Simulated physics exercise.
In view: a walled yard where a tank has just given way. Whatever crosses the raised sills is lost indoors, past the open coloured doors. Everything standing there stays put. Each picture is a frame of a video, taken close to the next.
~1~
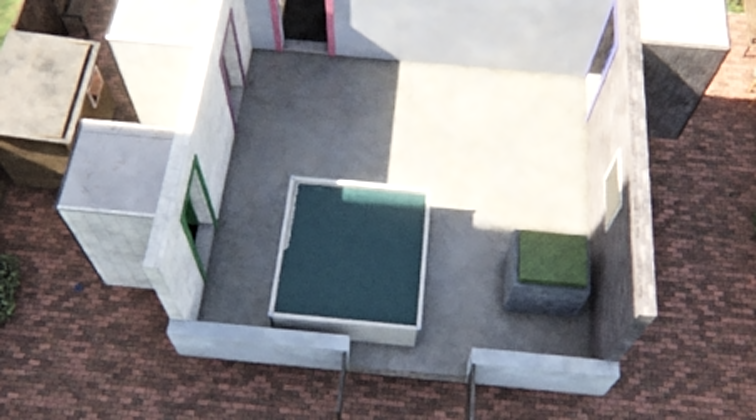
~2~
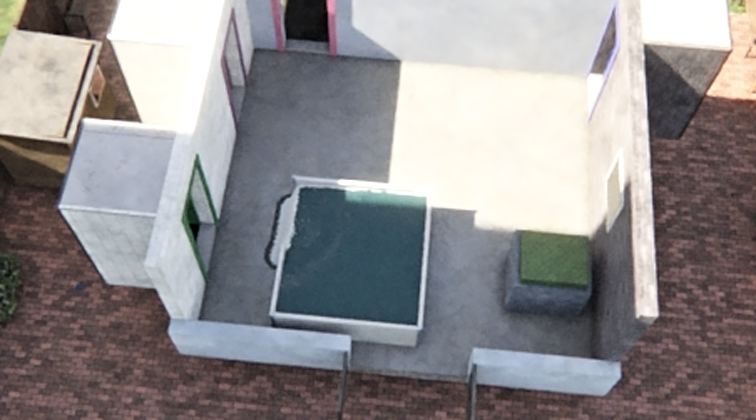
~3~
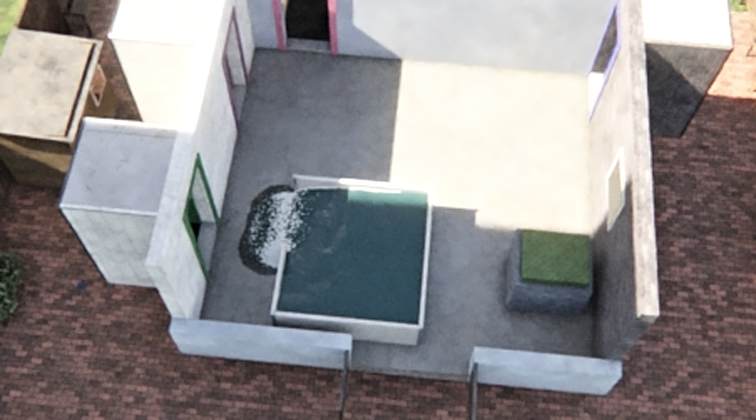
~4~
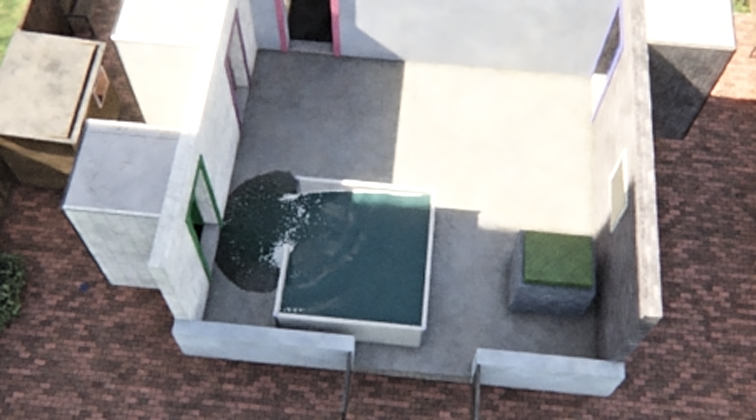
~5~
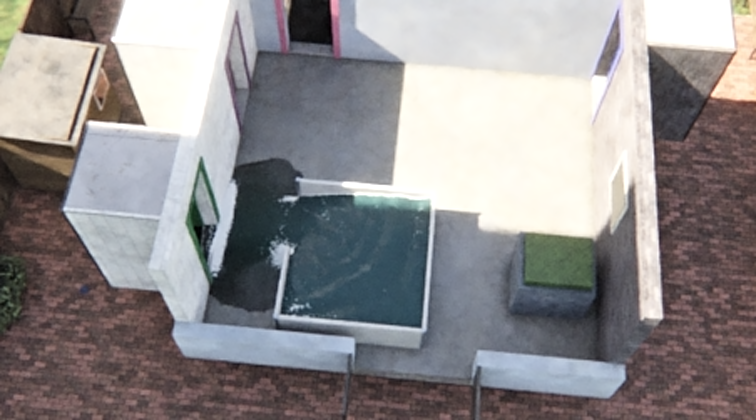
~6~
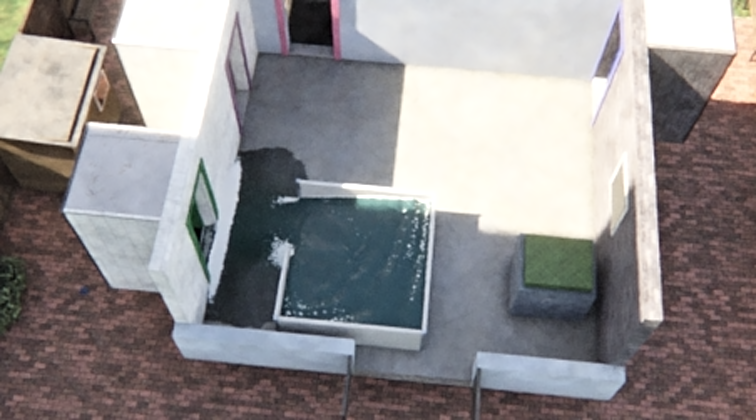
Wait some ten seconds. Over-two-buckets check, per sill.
Outcome: The pink door is going to overshoot the allowance, the blue door is going to stay inside the allowance, the green door is going to overshoot the allowance, the purple door is going to overshoot the allowance.
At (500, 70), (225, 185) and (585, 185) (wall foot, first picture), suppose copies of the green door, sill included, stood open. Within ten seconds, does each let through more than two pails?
Taking them as listed, the first doesn't reach the limit, the second gets past the limit and the third doesn't reach the limit.
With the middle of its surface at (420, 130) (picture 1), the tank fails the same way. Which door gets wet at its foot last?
The blue-painted one comes last.
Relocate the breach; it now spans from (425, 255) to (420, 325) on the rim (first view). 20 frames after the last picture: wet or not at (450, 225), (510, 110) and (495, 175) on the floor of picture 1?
In that order: Flooded, under water, covered.
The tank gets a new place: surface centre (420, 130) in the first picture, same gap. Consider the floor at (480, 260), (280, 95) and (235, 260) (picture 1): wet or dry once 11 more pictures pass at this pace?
In the order asked: Not reached, reached by the flood, reached by the flood.
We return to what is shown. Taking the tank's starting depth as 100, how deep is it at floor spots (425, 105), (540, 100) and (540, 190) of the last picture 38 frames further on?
Respectively 8, 4 and 2 per cent.
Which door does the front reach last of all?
The blue-painted one.
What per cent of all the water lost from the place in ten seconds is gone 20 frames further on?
It comes to around 40 per cent.
A moment on, water covers 15 % of the floor; the pink door not reached, the blue door not reached, the green door over two buckets in, the purple door wet at the sill, nothing in.
Next, water covers 30 % of the floor; the pink door over two buckets in, the blue door not reached, the green door far over two buckets in, the purple door under two buckets in.
Then, water covers 40 % of the floor; the pink door far over two buckets in, the blue door not reached, the green door far over two buckets in, the purple door over two buckets in.
Later, water covers 70 % of the floor; the pink door far over two buckets in, the blue door wet at the sill, nothing in, the green door far over two buckets in, the purple door over two buckets in.
In the end, water covers 90 % of the floor; the pink door far over two buckets in, the blue door wet at the sill, nothing in, the green door far over two buckets in, the purple door over two buckets in.
